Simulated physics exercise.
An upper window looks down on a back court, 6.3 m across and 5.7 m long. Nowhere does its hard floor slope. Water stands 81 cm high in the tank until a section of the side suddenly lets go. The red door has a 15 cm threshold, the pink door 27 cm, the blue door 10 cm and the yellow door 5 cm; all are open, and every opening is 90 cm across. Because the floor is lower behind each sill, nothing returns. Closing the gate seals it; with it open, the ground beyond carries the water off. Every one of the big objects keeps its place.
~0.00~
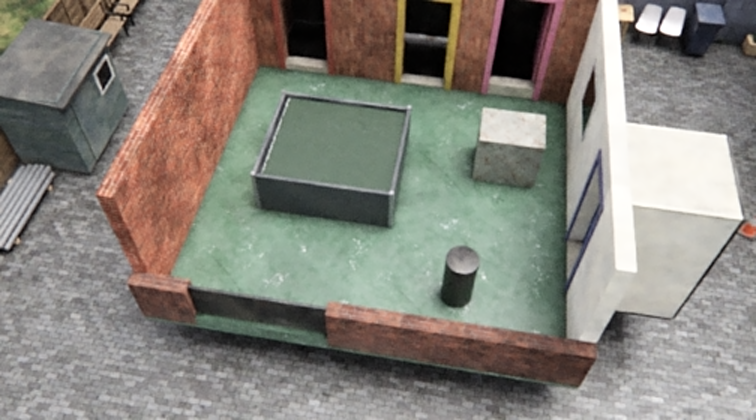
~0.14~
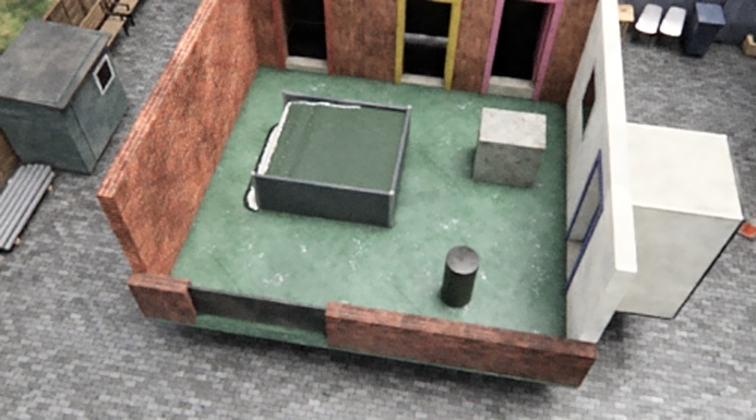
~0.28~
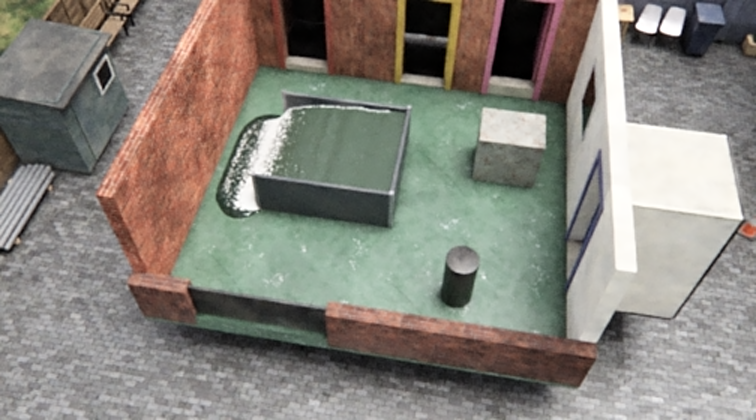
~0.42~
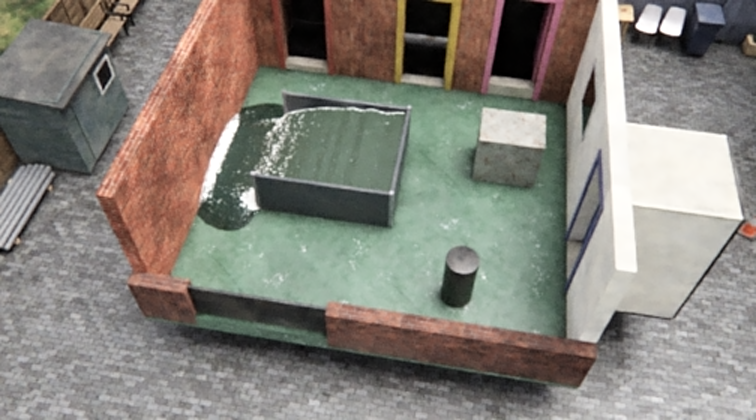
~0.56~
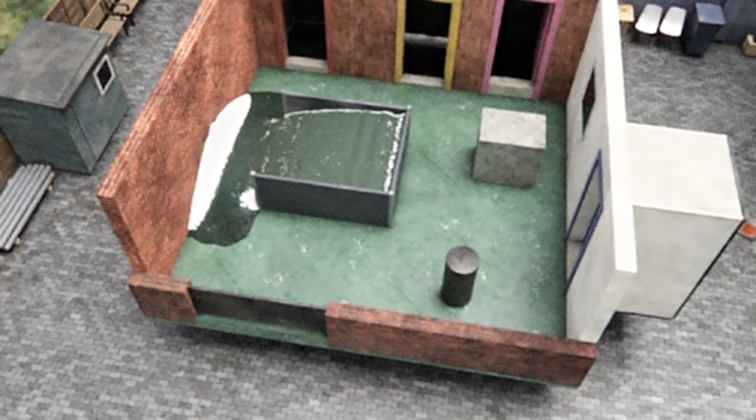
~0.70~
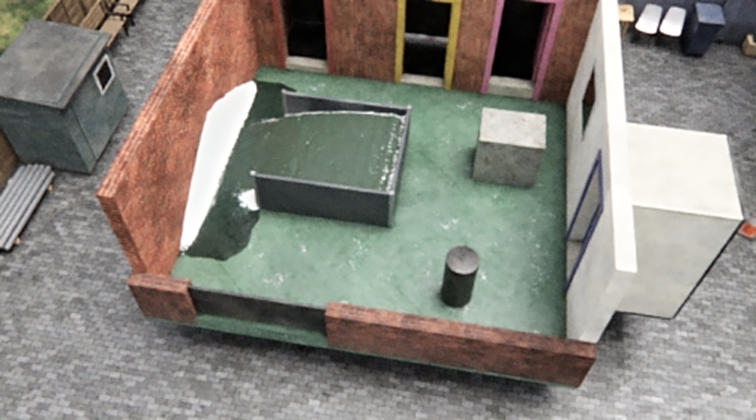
Water poured out of the open left side of a dark tank in a small walled yard, spread across the green floor to the brick wall, and crept along it toward the front.
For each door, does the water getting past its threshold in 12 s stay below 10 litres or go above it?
At the red door I expect the water to rise above the limit; at the pink door I expect the water to hold within the limit; at the blue door I expect the water to rise above the limit; at the yellow door I expect the water to rise above the limit.
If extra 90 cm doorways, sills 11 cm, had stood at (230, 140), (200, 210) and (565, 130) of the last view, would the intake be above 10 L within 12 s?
Note, doorways in listed order: Goes beyond, goes beyond, goes beyond.
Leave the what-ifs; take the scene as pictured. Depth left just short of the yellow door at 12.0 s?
Roughly 10.5 centimetres.
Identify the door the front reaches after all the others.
The blue door.
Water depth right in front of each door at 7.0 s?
Measured in centimetres, the red door gives 12, the pink door 19, the blue door 18 and the yellow door 4.
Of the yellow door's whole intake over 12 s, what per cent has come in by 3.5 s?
About 0 per cent.
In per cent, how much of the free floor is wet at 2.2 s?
Covered: Roughly 35 per cent.
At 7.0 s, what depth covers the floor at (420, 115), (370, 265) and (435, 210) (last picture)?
Taking the spots in order: 5 cm, 4 cm, 7 cm.
After 1.4 s water covers 20 % of the floor and is deepest (60 cm) near (259, 69); red door 22 cm at the sill, 1 L in, pink door not reached, blue door not reached, yellow door not reached.
After 2.2 s water covers 35 % of the floor and is deepest (53 cm) near (256, 74); red door 36 cm at the sill, 58 L in, pink door not reached, blue door not reached, yellow door 3 cm at the sill, 0 L in.
After 3.5 s water covers 75 % of the floor and is deepest (29 cm) near (162, 298); red door 25 cm at the sill, 176 L in, pink door 4 cm at the sill, 0 L in, blue door not reached, yellow door 6 cm at the sill, 0 L in.
After 7.0 s water covers 100 % of the floor and is deepest (20 cm) near (565, 119); red door 12 cm at the sill, 202 L in, pink door 19 cm at the sill, 0 L in, blue door 18 cm at the sill, 14 L in, yellow door 4 cm at the sill, 2 L in.
After 12.0 s water covers 100 % of the floor and is deepest (16 cm) near (555, 187); red door 9 cm at the sill, 202 L in, pink door 11 cm at the sill, 0 L in, blue door 12 cm at the sill, 48 L in, yellow door 10 cm at the sill, 85 L in.
